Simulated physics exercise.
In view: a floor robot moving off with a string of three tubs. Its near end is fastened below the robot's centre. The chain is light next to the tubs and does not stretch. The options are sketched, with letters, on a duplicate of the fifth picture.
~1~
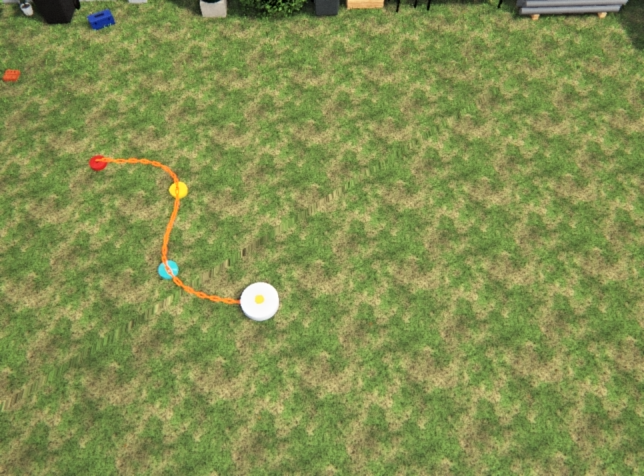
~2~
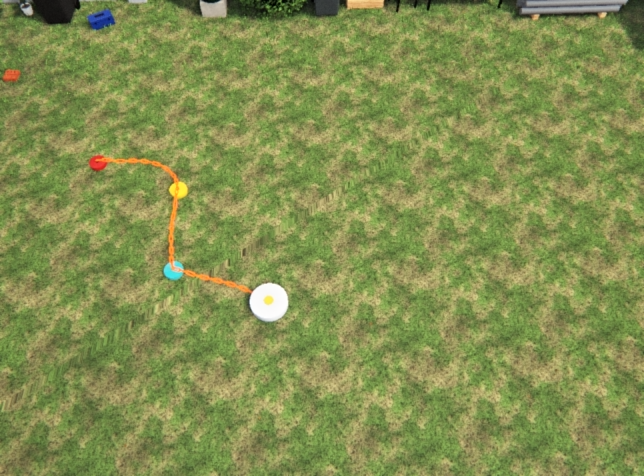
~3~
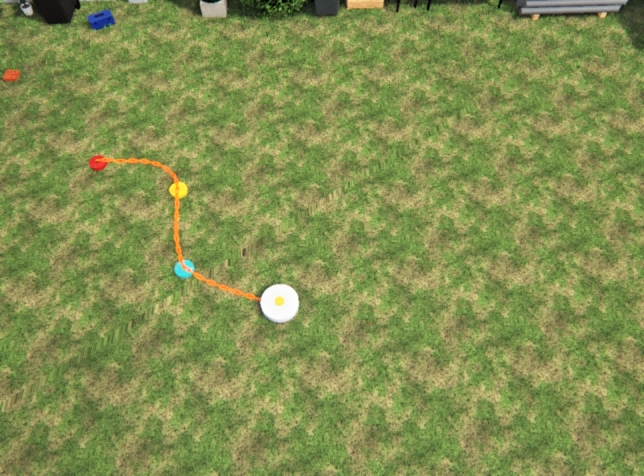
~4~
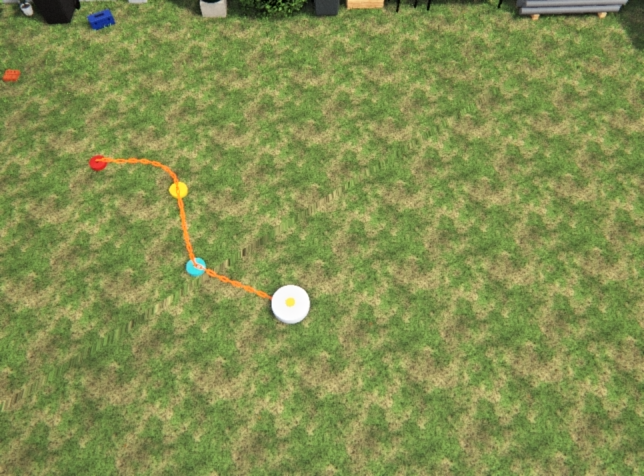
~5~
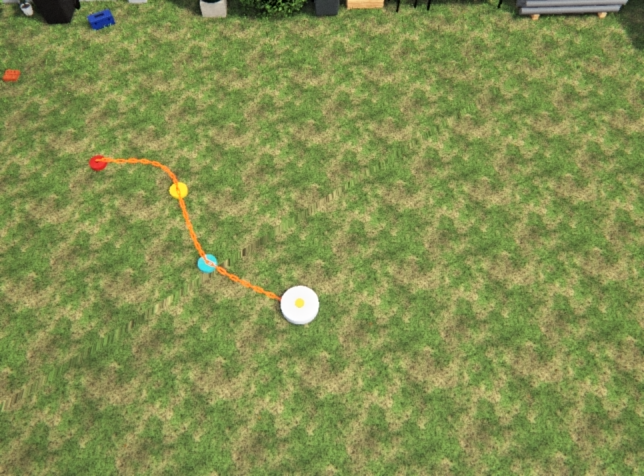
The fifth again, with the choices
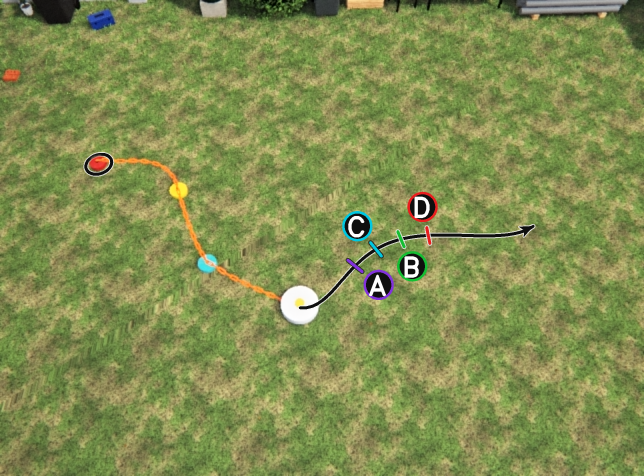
A white disc-shaped robot moving right across patchy grass, pulling an orange cord and dragging a turquoise tub while yellow and red tubs stay still.
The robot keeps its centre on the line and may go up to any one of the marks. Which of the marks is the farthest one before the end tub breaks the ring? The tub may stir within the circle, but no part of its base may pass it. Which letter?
Mark A.
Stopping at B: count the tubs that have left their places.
Three.
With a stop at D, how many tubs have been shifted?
By then, three.
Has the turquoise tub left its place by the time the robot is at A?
Yes.
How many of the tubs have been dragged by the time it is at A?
By then, two.
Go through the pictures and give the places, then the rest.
In the first frame, yellow tub (178, 190); turquoise tub (168, 270); robot (260, 302).
In the second frame, robot (269, 303); turquoise tub (174, 270); red tub (98, 163).
In the third frame, robot (280, 304); turquoise tub (184, 269); red tub (98, 163).
In the fourth frame, robot (291, 305); turquoise tub (196, 267); red tub (98, 163).
In the fifth frame, robot (300, 305); yellow tub (178, 190); turquoise tub (207, 263); red tub (98, 163).
On the marked copy, A at (355, 266); B at (401, 239); C at (376, 249); D at (428, 235); the ring at (99, 164); the route from (300, 308) via (409, 238) to (533, 226).
With A. Early on, robot (325, 296); red tub (98, 163); yellow tub (181, 195); turquoise tub (229, 260).
Further on, robot (342, 278); red tub (98, 163); yellow tub (182, 198); turquoise tub (240, 257).
At the end, robot (355, 263); red tub (98, 163); yellow tub (184, 200); turquoise tub (253, 249); the ringed tub at the far end is still in its ring.
As for the rest, B drags the last tub to (121, 173); C drags the last tub to (105, 166); D drags the last tub to (141, 180).
